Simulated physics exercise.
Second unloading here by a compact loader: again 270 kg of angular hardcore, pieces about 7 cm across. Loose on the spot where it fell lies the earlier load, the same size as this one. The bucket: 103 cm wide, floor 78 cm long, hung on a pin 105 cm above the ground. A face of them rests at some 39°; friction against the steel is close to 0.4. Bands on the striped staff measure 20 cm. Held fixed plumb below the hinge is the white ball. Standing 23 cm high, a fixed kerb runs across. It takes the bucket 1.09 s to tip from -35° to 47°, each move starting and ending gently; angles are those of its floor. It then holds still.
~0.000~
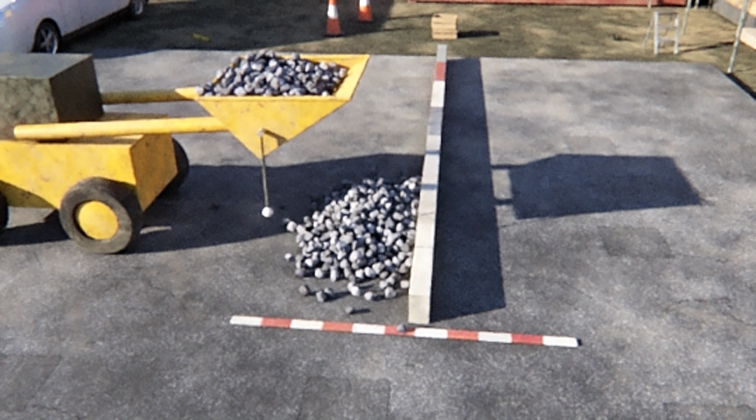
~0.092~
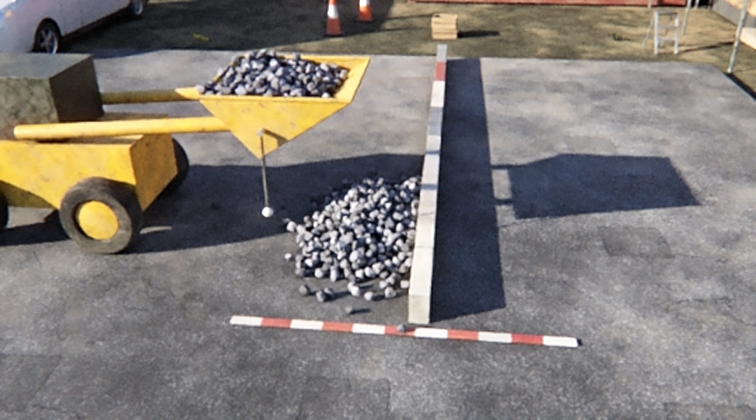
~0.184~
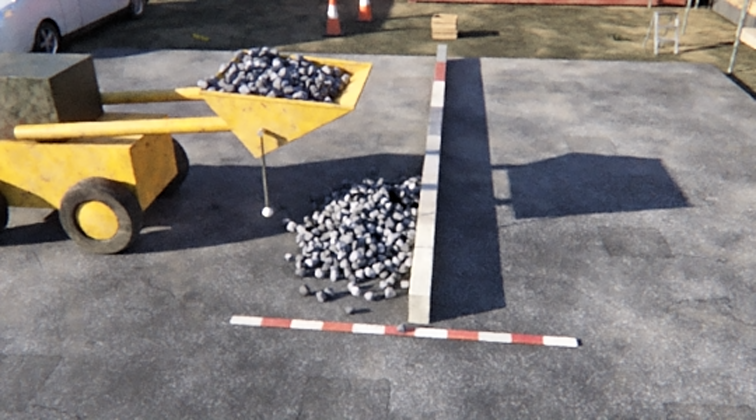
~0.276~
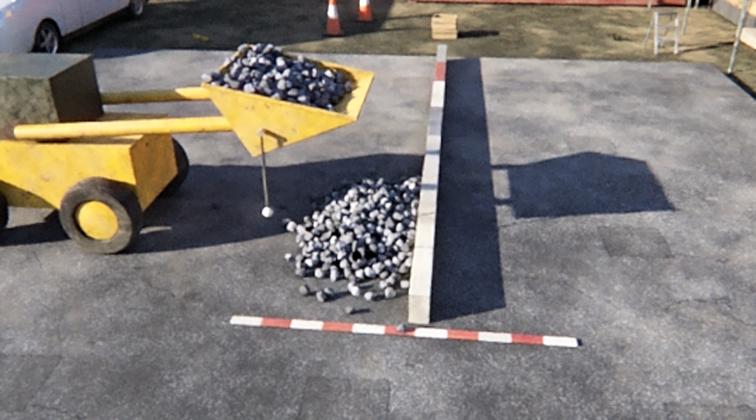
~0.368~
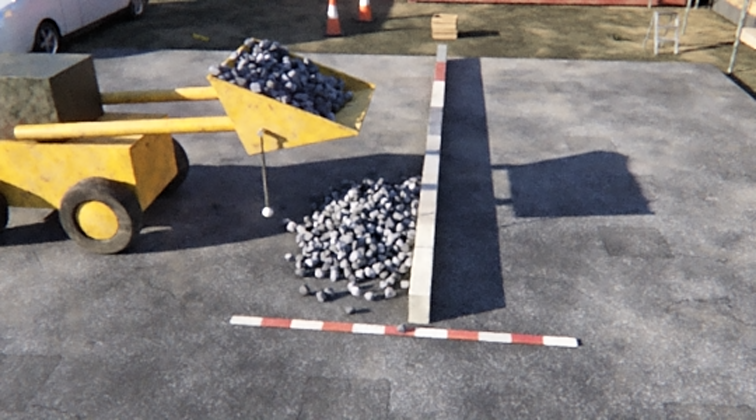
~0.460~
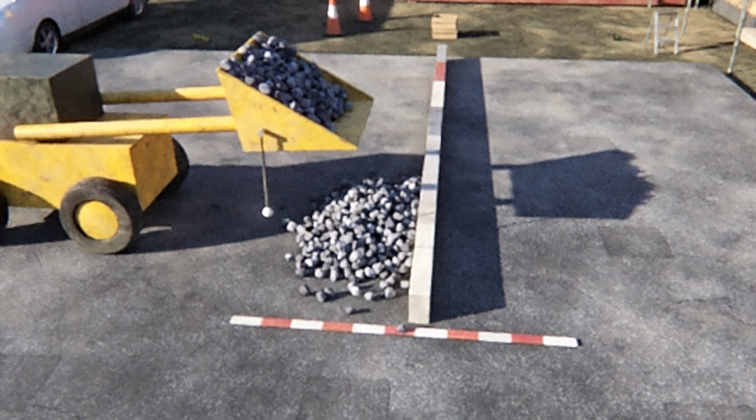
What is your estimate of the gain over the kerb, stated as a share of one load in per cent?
My estimate is 1 per cent of one load.
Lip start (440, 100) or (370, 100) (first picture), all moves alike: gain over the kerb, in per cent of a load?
About 65 per cent from the first spot and 5 per cent from the second.
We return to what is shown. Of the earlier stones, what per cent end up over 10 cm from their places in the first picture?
About 5 per cent.
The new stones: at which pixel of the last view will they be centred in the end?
Roughly at (362, 212) in the last picture.
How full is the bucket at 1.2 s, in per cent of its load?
Close to 50 in a hundred.
After 0.8 s the floor is at 34°; in per cent of one load, 100 in the bucket, 100 on this side of the kerb; the foremost stones are at (415, 222).
After 1.2 s the floor is at 47°; in per cent of one load, 49 in the bucket, 151 on this side of the kerb; the foremost stones are at (415, 222).
After 1.5 s the floor is at 47°; in per cent of one load, 2 in the bucket, 197 on this side of the kerb; the foremost stones are at (430, 204).
After 4.0 s the floor is at 47°; in per cent of one load, 0 in the bucket, 199 on this side of the kerb, 1 over the kerb; the foremost stones are at (448, 217). Net gain over the kerb, 1.
